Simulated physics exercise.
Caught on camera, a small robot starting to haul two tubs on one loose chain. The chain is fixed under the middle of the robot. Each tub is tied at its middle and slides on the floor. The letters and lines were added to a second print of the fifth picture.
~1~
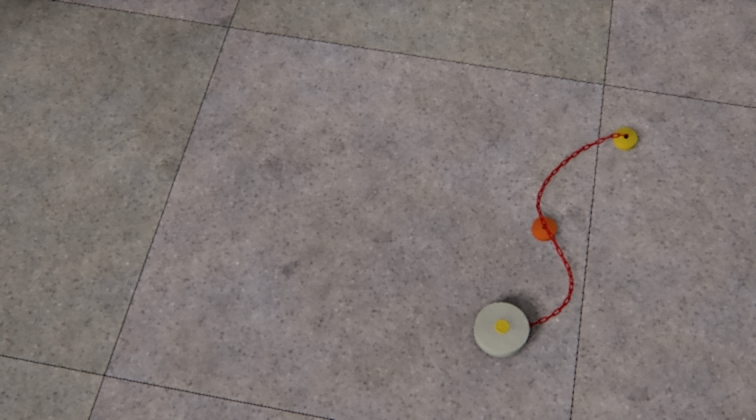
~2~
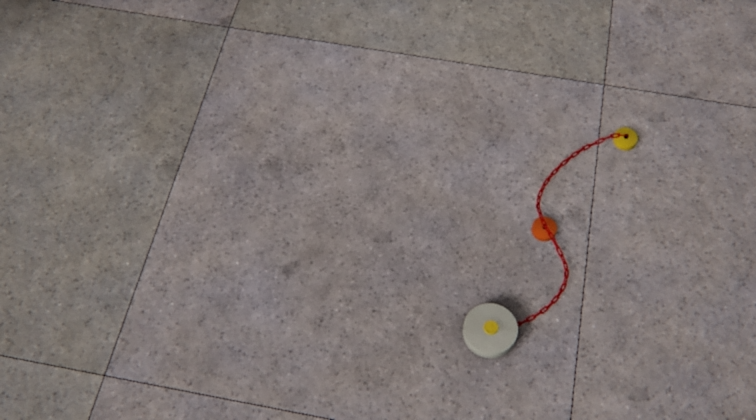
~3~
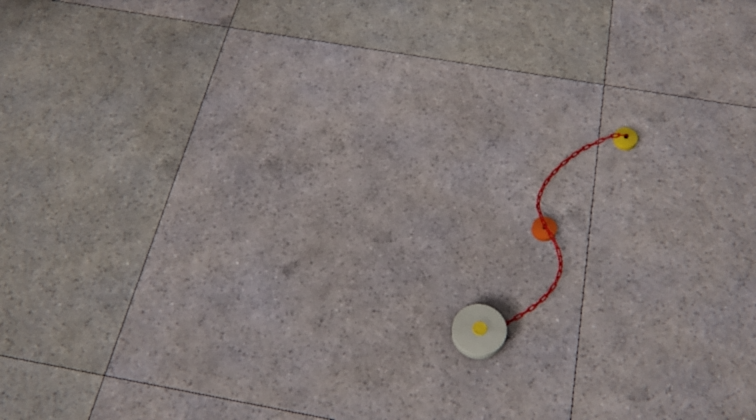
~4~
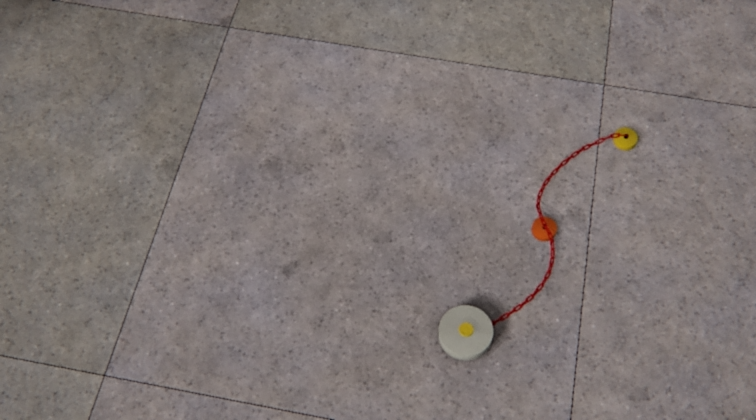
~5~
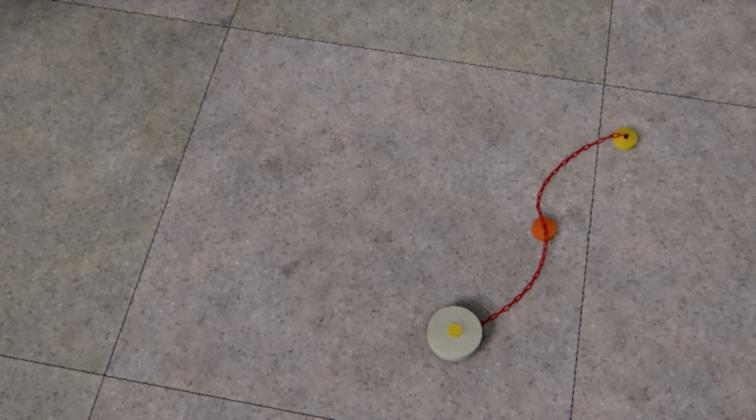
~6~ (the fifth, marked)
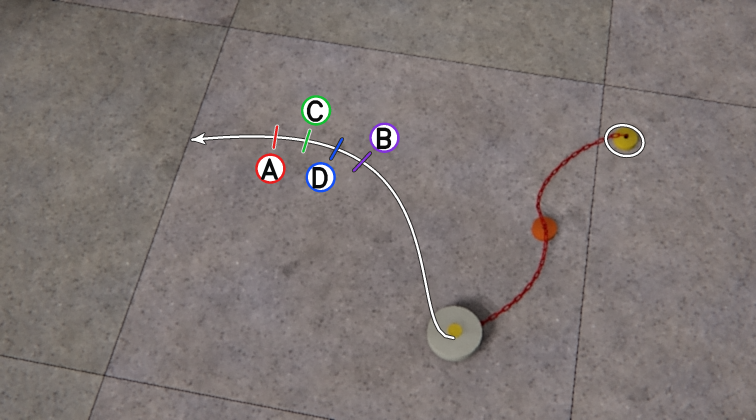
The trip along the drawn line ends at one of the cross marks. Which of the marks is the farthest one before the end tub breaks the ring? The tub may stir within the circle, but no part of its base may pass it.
All is well up to D.
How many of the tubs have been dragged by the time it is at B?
One.
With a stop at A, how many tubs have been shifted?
By then, two.
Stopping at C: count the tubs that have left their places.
Two.
On the marked copy, A at (275, 137); B at (362, 162); C at (307, 141); D at (337, 149); the ring at (625, 140); the route from (454, 338) via (373, 170) to (192, 140).
Following D. Soon after the start, robot (422, 258); yellow tub (625, 138); orange tub (544, 229).
Later, robot (392, 185); yellow tub (625, 138); orange tub (544, 229).
In the end, robot (336, 144); yellow tub (624, 139); orange tub (483, 190); the ringed tub at the far end is still in its ring.
As for the rest, A drags the last tub to (583, 147); B is safe but short; C drags the last tub to (610, 144).
